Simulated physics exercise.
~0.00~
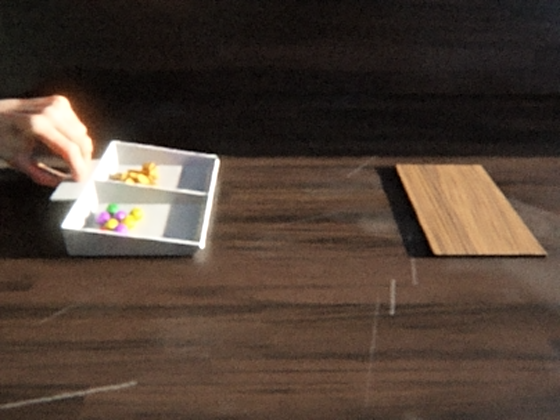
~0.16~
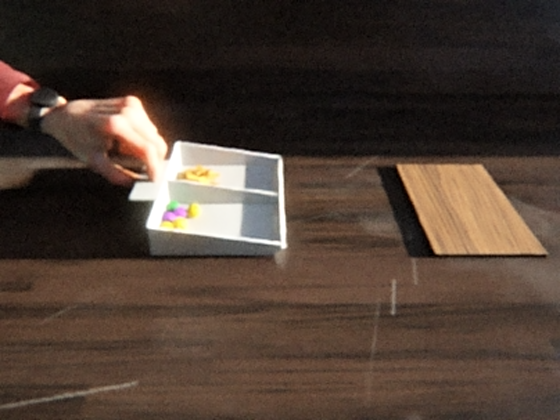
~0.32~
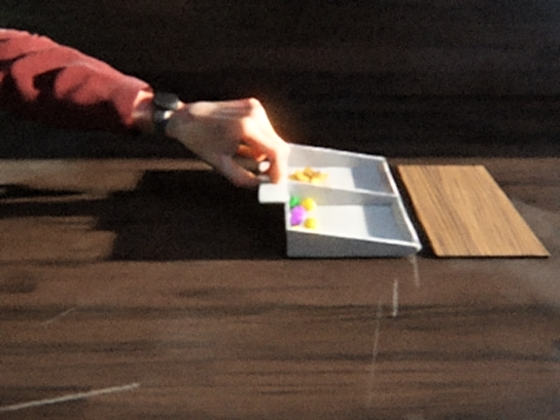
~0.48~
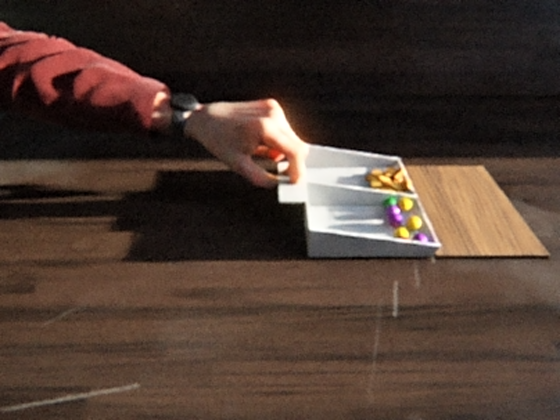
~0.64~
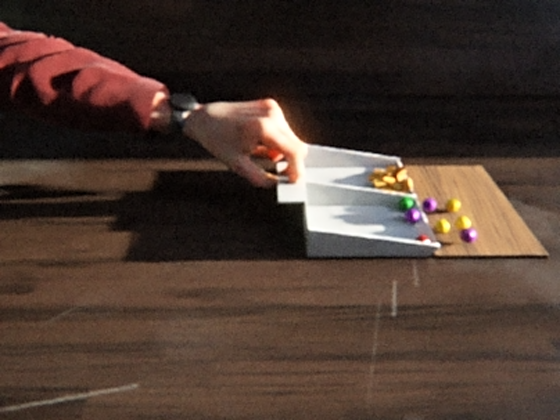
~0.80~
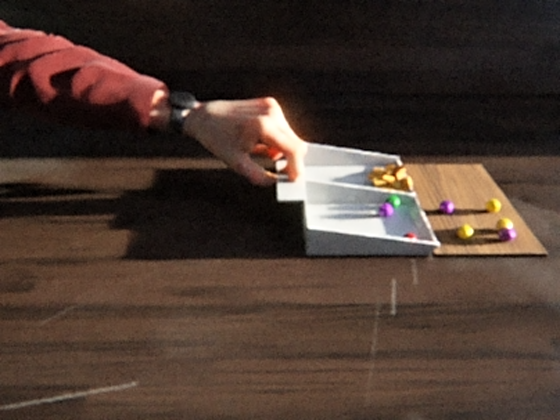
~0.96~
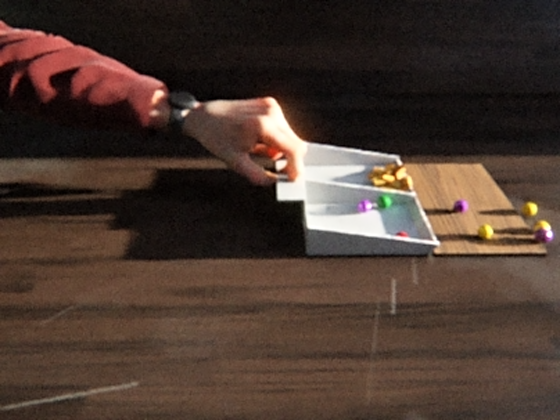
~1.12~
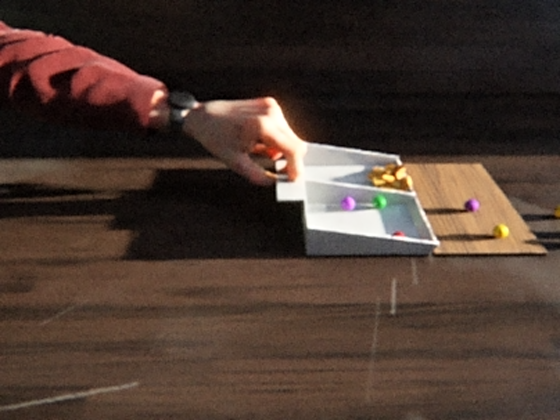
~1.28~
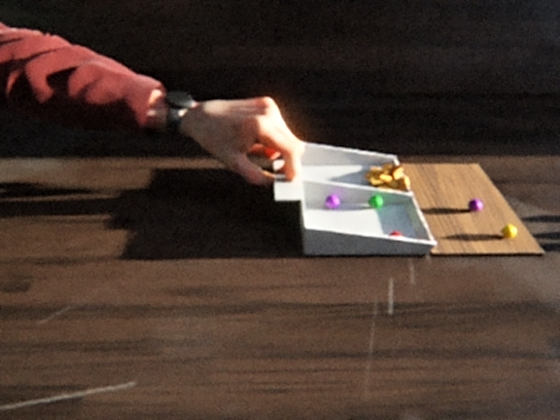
Hand sliding a divided white tray right into a flat wooden board, colourful balls partly spilling out while golden pieces stay inside.
